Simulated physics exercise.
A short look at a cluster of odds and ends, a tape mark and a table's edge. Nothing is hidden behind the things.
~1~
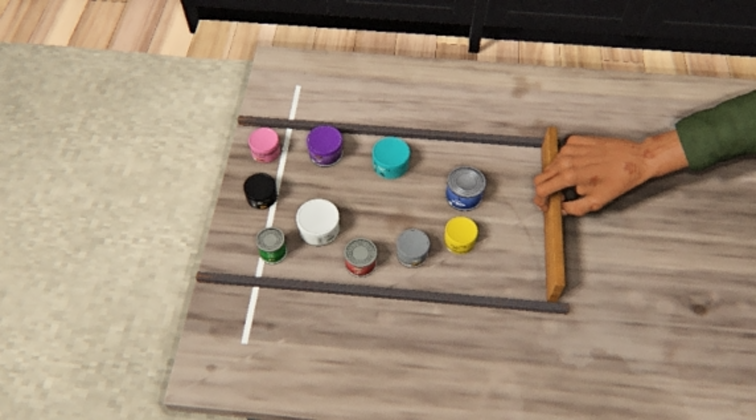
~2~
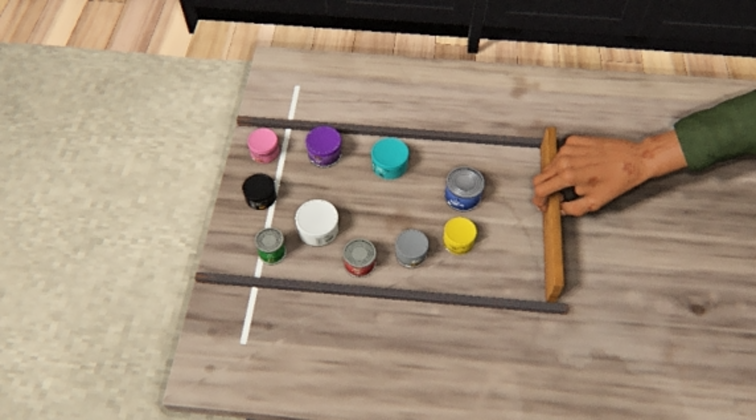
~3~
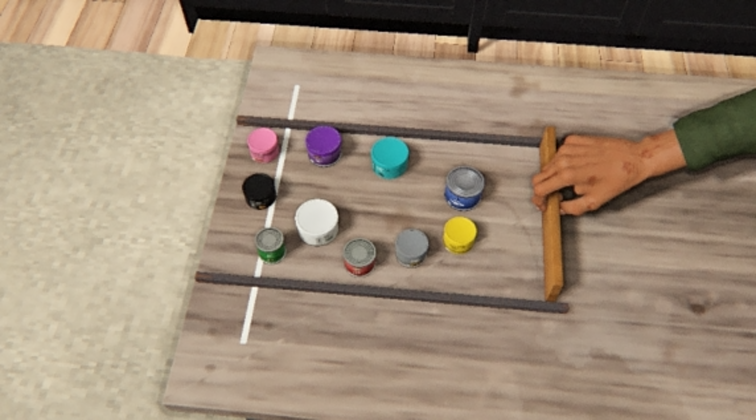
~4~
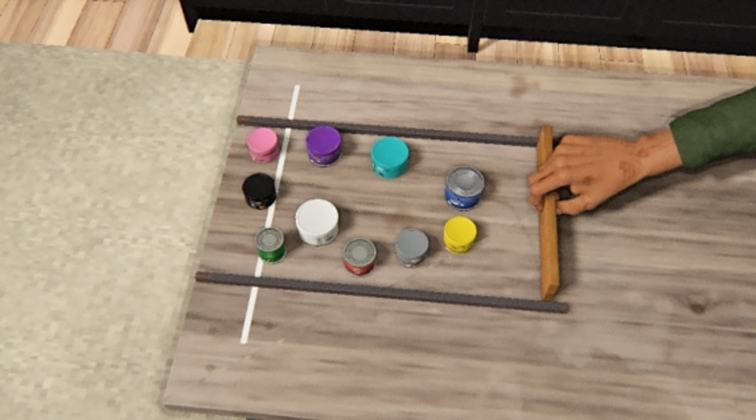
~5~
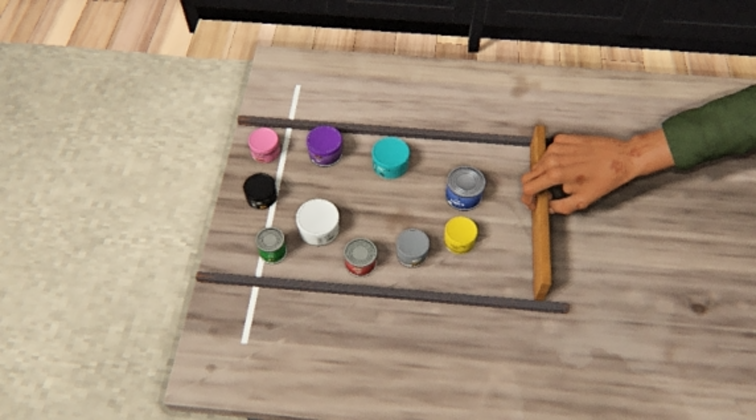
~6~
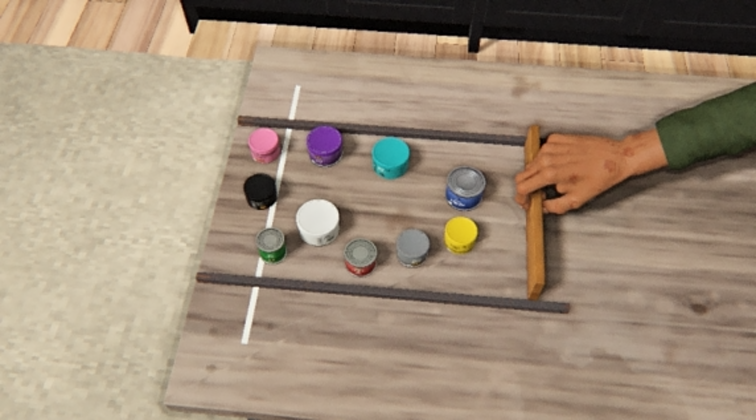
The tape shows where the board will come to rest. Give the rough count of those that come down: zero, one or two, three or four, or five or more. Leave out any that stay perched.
The number that fall off is one or two.
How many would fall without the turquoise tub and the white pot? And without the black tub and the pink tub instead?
Fallen: 0, and 0 in the other try.
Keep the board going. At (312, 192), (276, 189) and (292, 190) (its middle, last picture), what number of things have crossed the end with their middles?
Past the end: 0, 1 and 1.
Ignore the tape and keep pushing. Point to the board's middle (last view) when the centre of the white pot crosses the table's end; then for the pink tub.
For the white pot at (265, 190), for the pink tub at (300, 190).
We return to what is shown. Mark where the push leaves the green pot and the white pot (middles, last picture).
Near (221, 244) and (221, 215).
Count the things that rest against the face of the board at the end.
That makes 5.
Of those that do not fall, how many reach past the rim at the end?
That would be 3.
Early on, none off yet; pink tub at rest near (265, 146); black tub at rest near (261, 192); green pot at rest near (272, 246).
Finally, the number that fall off is one or two; lost, pink tub.
